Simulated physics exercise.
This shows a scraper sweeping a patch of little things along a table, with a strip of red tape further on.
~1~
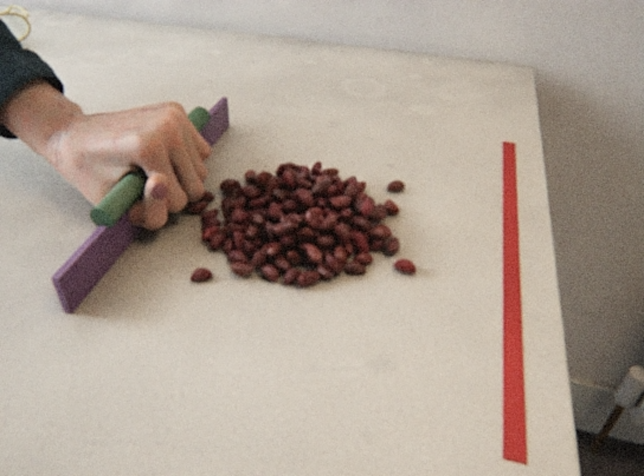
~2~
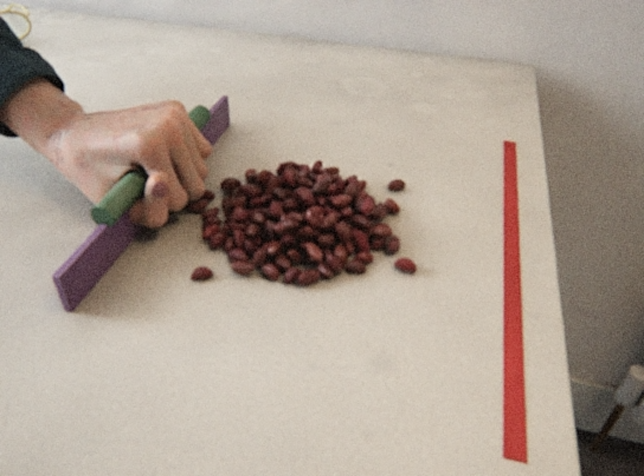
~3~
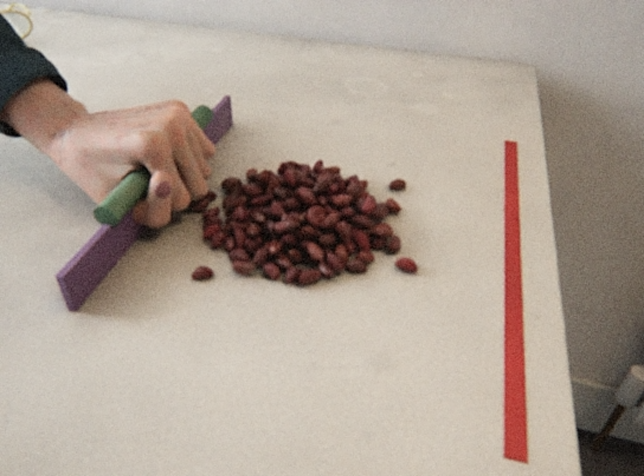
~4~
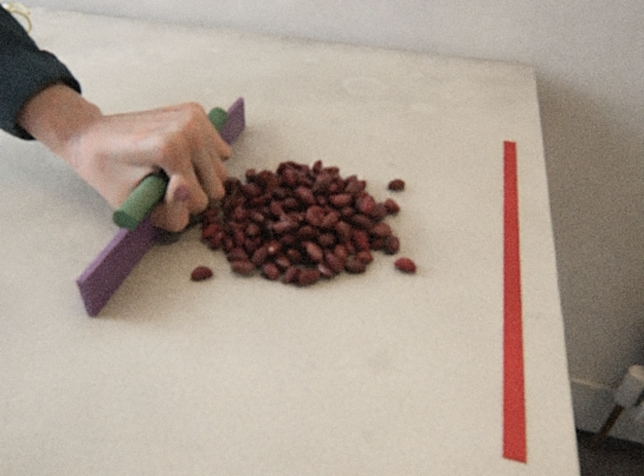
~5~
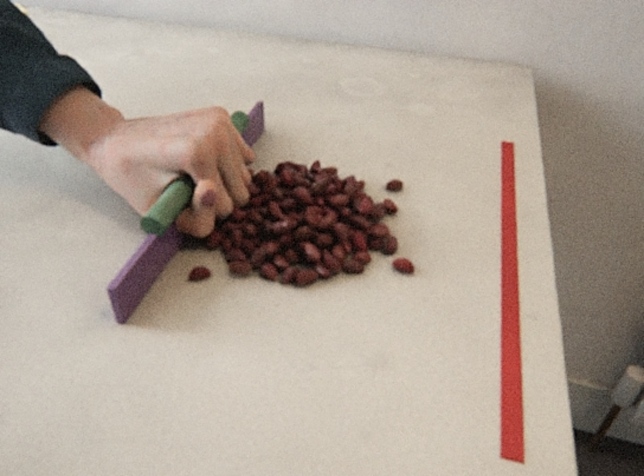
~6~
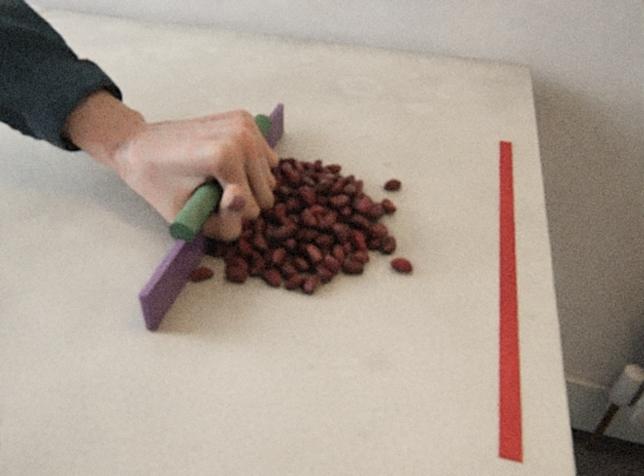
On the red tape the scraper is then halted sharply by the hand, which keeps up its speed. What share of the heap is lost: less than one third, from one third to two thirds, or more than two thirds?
Above two thirds.
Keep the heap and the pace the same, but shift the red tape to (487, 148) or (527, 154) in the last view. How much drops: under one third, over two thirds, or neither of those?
Try 1 - the middle third; try 2 - beyond two thirds.
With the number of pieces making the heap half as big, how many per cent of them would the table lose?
Roughly 70 in a hundred.
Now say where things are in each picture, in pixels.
Scraper at (78, 274), at rest; red tape at (509, 152), about two fingers from the edge; edge at (558, 268); the heap at (308, 211), kidney beans, in the first frame.
Scraper at (79, 273), at rest, in the second frame.
Scraper at (82, 273); the heap at (309, 209), in the third frame.
Scraper at (102, 277), in the fourth frame.
Scraper at (131, 284); the heap at (306, 209), a stray few pushed along, in the fifth frame.
Scraper at (161, 291); red tape at (506, 151); edge at (554, 267); the heap at (308, 209), about a third pushed along, in the sixth frame.
Soon, scraper still moving, near (375, 201); heap all on the table, its front near (520, 274).
A while on, scraper stopped at the red tape; heap about two thirds over the edge.
Towards the end, scraper stopped at the red tape; heap most over the edge.
Finally, scraper stopped at the red tape; heap most over the edge.
